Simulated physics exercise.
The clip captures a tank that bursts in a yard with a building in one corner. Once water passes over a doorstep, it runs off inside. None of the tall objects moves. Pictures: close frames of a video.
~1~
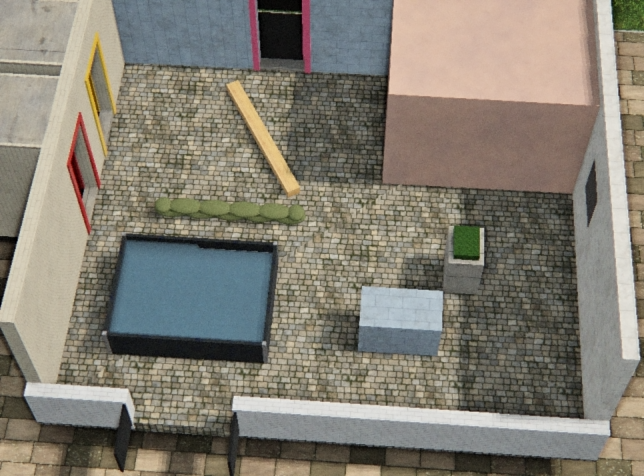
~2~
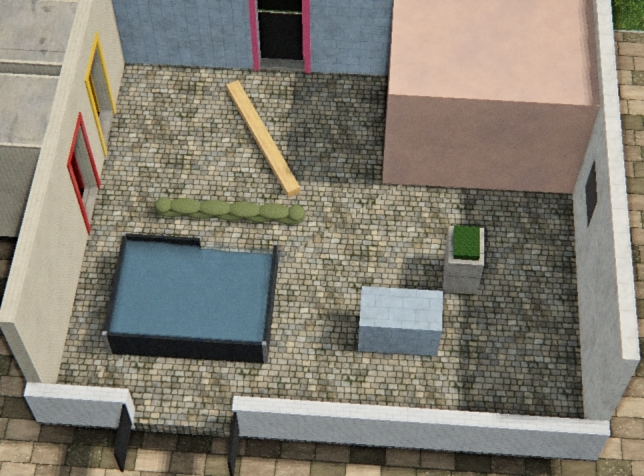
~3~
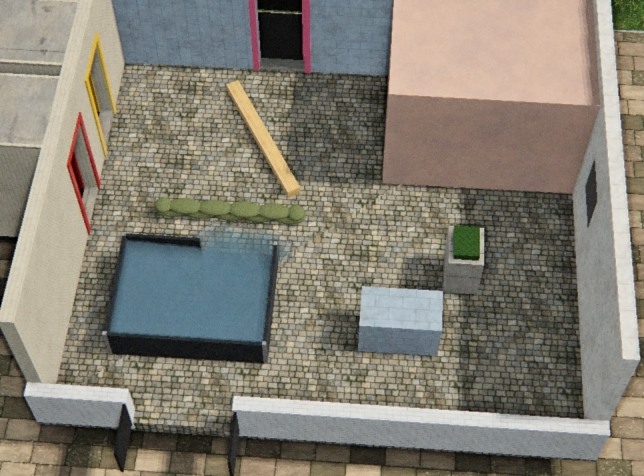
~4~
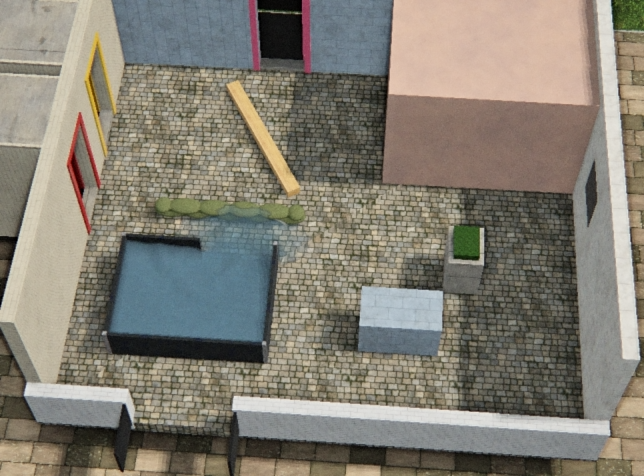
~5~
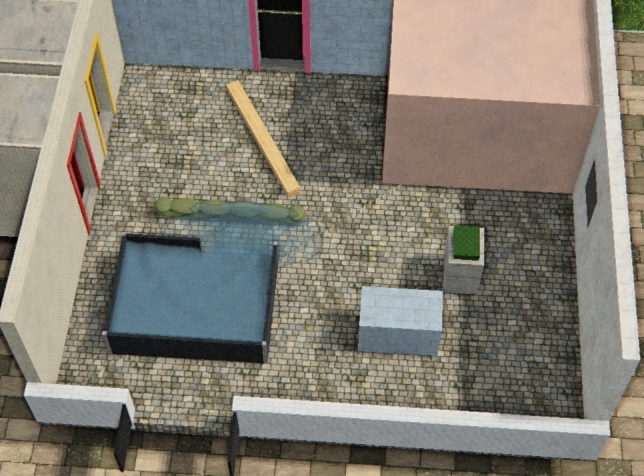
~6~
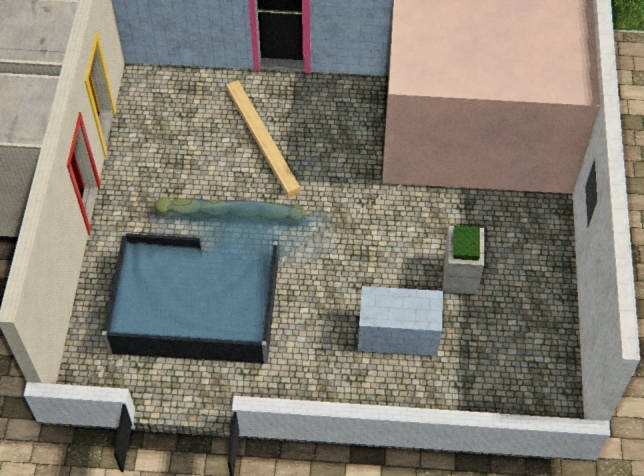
In a walled, cobbled yard with a pinkish building in one corner, a dark-sided tank of blue water sits whole and still. A gap opens in its far side, and water pours out across the cobbles toward the low green hedge, then spreads thinly around and along it.
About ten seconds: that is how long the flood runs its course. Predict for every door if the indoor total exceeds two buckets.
In the end the yellow door never exceeds two buckets; the pink door never exceeds two buckets; the red door exceeds two buckets.
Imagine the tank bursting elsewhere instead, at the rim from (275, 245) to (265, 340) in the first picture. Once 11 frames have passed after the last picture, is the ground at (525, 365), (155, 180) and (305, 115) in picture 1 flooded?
Going through them, the first would be still bare, the next still bare and the last still bare.
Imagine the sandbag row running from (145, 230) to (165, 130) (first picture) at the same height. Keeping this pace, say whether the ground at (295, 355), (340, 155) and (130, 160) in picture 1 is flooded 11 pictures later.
First spot stays unwetted, second gets soaked, third stays unwetted.
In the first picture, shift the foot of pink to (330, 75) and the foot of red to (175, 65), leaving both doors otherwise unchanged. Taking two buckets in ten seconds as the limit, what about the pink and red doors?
My take: The pink stays inside the limit while the red exceeds the limit.
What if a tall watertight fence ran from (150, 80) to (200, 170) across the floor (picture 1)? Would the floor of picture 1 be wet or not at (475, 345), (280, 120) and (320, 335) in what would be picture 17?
Taking them in order, I'd say parched, parched and parched.
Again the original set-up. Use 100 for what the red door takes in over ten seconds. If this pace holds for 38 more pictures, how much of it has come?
About 70 per cent.
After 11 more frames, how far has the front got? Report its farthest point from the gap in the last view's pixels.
My pick would be pixel (477, 211).
A moment on, water covers 20 % of the floor; the yellow door not reached, the pink door not reached, the red door wet at the sill, nothing in.
Next, water covers 35 % of the floor; the yellow door not reached, the pink door not reached, the red door over two buckets in.
Then, water covers 55 % of the floor; the yellow door wet at the sill, nothing in, the pink door not reached, the red door far over two buckets in.
Later, water covers 65 % of the floor; the yellow door wet at the sill, nothing in, the pink door wet at the sill, nothing in, the red door far over two buckets in.
In the end, water covers 90 % of the floor; the yellow door wet at the sill, nothing in, the pink door wet at the sill, nothing in, the red door far over two buckets in.
